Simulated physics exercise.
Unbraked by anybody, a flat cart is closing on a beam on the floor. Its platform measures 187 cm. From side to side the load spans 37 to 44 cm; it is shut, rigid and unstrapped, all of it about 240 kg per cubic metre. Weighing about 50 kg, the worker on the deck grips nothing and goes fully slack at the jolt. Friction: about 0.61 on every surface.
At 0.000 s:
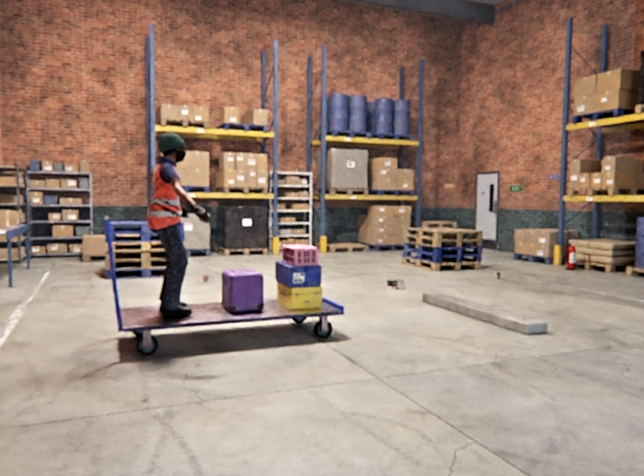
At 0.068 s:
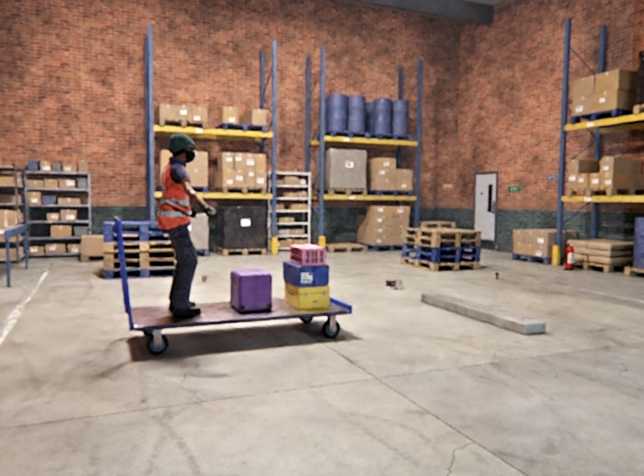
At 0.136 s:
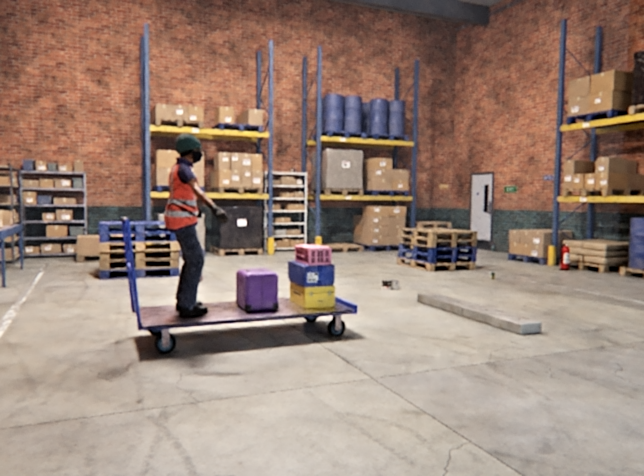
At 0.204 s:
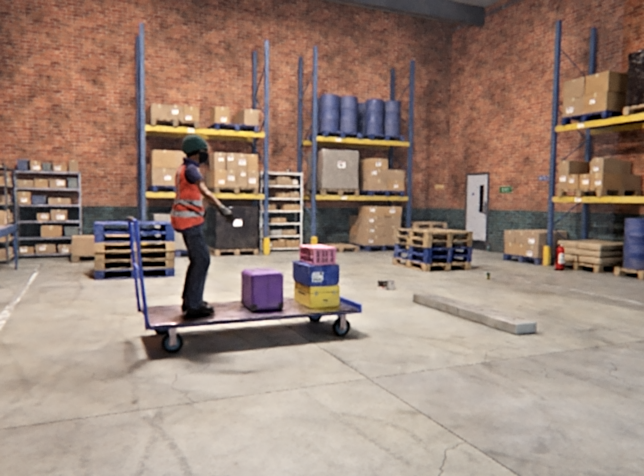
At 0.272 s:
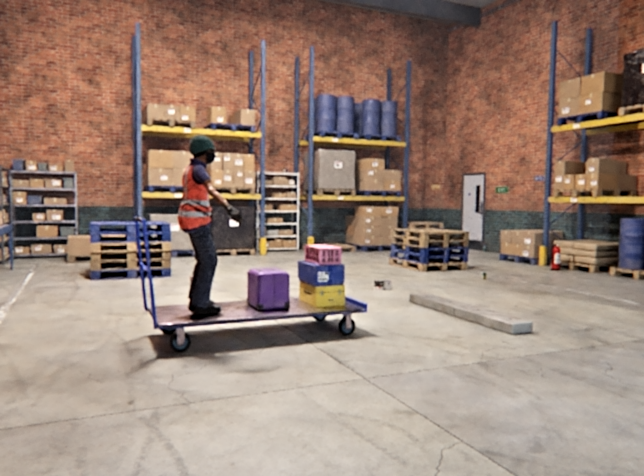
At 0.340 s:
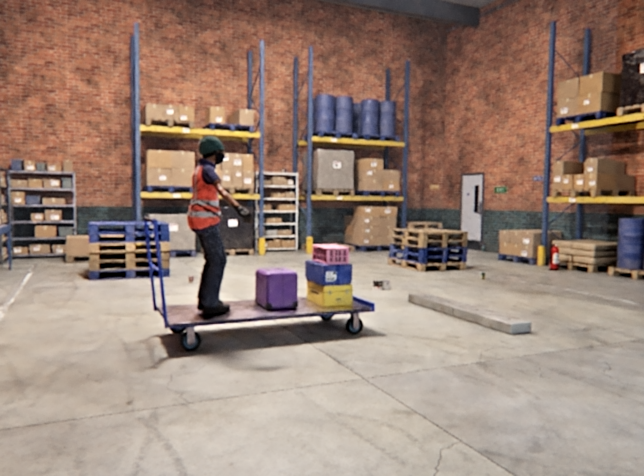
In a brick-walled warehouse, a worker in a green helmet and orange vest stood on a flat cart carrying a purple box and a small colourful stack, as it rolled slowly right toward a beam.
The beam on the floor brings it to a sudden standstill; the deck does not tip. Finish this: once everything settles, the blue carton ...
Once everything settles, the blue carton is still on the deck.
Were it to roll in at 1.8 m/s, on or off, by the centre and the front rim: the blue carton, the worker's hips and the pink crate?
In that case blue off, hips on, pink off.
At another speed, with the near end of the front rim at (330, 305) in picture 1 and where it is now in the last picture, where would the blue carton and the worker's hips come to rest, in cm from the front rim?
Blue: 30 cm past; hips: 80 cm behind.
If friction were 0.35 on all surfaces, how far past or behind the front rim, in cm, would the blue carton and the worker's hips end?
With that grip, blue stops 10 cm past and the hips 120 cm behind the front rim.
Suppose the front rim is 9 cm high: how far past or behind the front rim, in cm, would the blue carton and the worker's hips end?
The blue item would end 10 cm behind the front rim, and the hips 120 cm behind it.
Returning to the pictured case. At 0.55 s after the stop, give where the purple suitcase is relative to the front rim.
Roughly 70 cm behind it.
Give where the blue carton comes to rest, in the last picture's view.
(449, 267).
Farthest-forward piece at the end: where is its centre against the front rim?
Roughly 10 cm behind the front rim.
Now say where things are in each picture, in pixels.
In the first picture, blue carton (298, 274), yellow toolbox (299, 294), rim corner (343, 311); 0 cm covered, 177 to go.
In the second picture, blue carton (305, 273), yellow toolbox (307, 294), rim corner (351, 310); 9 cm covered, 168 to go.
In the third picture, blue carton (311, 273), yellow toolbox (312, 293), rim corner (356, 309); 19 cm covered, 159 to go.
In the fourth picture, blue carton (315, 273), yellow toolbox (316, 293), rim corner (361, 309); 28 cm covered, 149 to go.
In the fifth picture, blue carton (321, 273), yellow toolbox (322, 293), rim corner (366, 308); 37 cm covered, 140 to go.
In the sixth picture, blue carton (328, 272), yellow toolbox (329, 292), rim corner (374, 308); 47 cm covered, 131 to go. Speed about 1.4 m/s.
The wheels strike at 1.29 s.
After 1.84 s the blue carton is 15 cm behind the rim, tilted 0°, near (449, 267) in the last picture's view.
After 2.29 s the blue carton is 15 cm behind the rim, tilted 0°, near (449, 267) in the last picture's view.
At rest, 3.9 s, nothing is past the rim; behind it, yellow toolbox, purple suitcase, blue carton, pink crate and the worker's hips.
